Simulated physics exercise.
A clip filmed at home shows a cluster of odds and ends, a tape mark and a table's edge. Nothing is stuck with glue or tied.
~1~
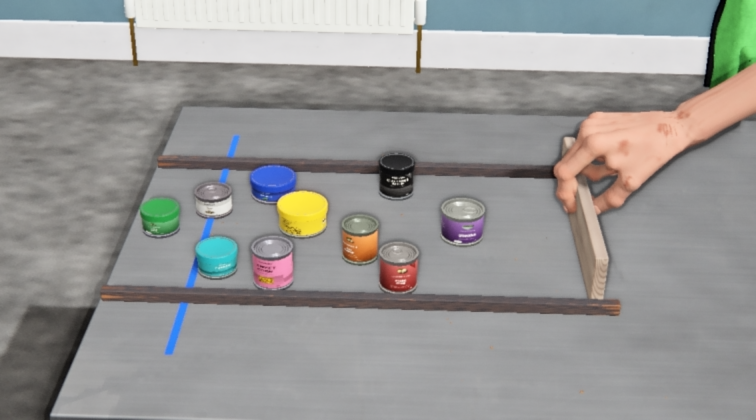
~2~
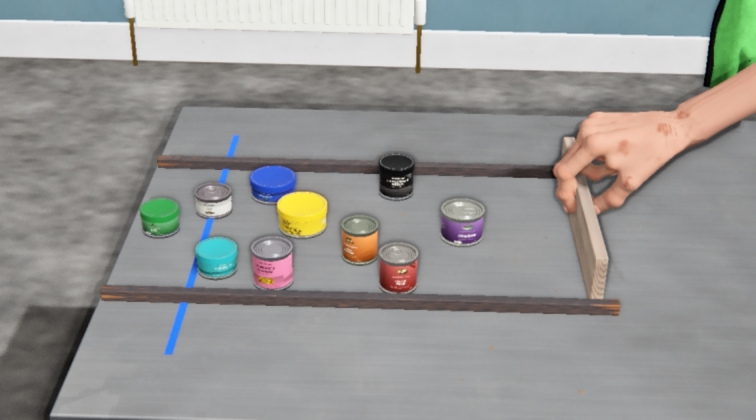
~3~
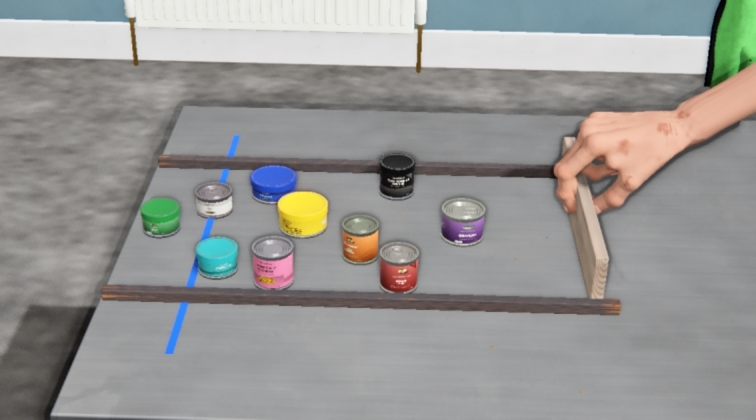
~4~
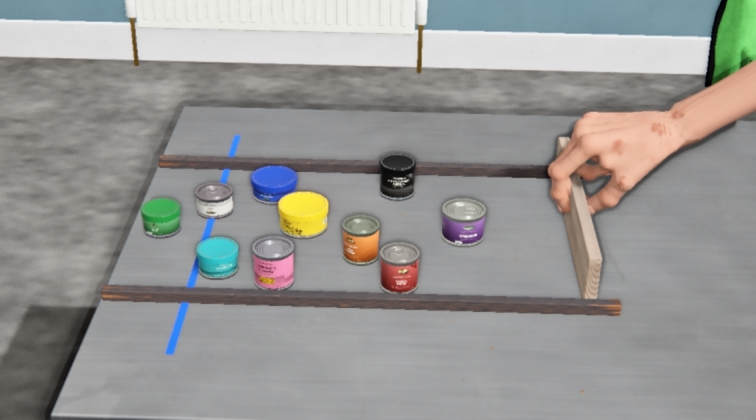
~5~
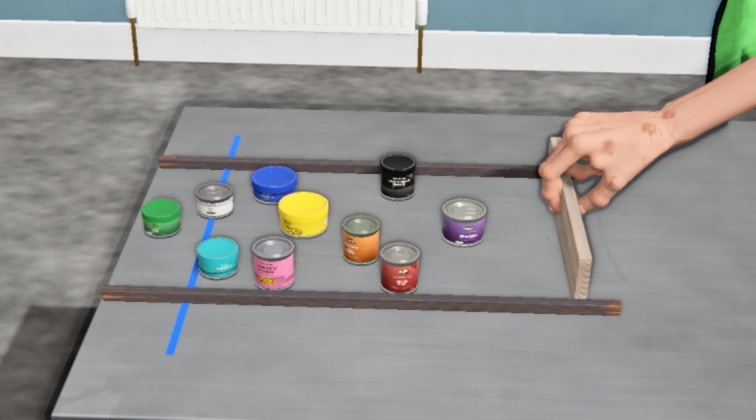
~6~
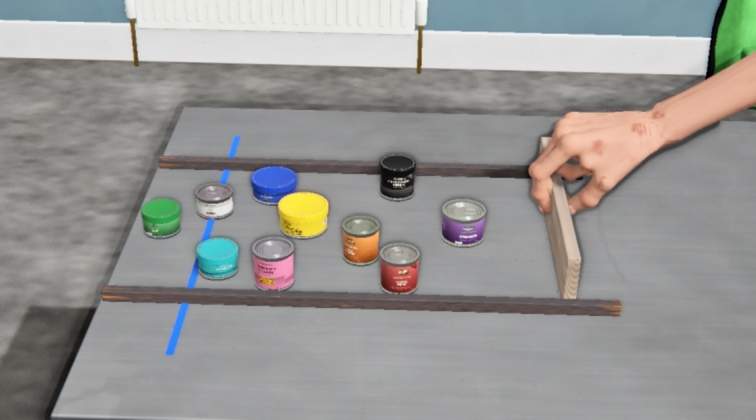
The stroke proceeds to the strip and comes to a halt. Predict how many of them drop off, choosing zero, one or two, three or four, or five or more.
One or two drop off.
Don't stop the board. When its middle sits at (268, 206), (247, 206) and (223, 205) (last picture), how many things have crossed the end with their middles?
The counts are 0, 0 and 1, in that order.
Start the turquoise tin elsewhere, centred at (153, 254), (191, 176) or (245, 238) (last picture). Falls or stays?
Try one it is not knocked off; try two it is not knocked off; try three it is not knocked off.
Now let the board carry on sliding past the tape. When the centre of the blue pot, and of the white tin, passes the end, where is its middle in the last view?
I reckon its middle sits around (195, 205) and then around (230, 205).
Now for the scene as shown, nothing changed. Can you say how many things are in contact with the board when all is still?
4.
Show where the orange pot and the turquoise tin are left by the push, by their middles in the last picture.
In the last view, the middles sit near (184, 235) and near (153, 253).
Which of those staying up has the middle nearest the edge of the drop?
The green tin is foremost.
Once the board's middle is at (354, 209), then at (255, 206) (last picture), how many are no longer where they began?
The count is 5 at the first point and 10 at the second.
A little later, none off yet; green tin at rest near (161, 219); white tin at rest near (215, 202); turquoise tin at rest near (218, 259).
Next, none off yet; green tin at rest near (161, 219); white tin shifted about its own width near (184, 196); turquoise tin shifted about its own width near (193, 252).
When it is over, the number that fall off is one or two; down, white tin.
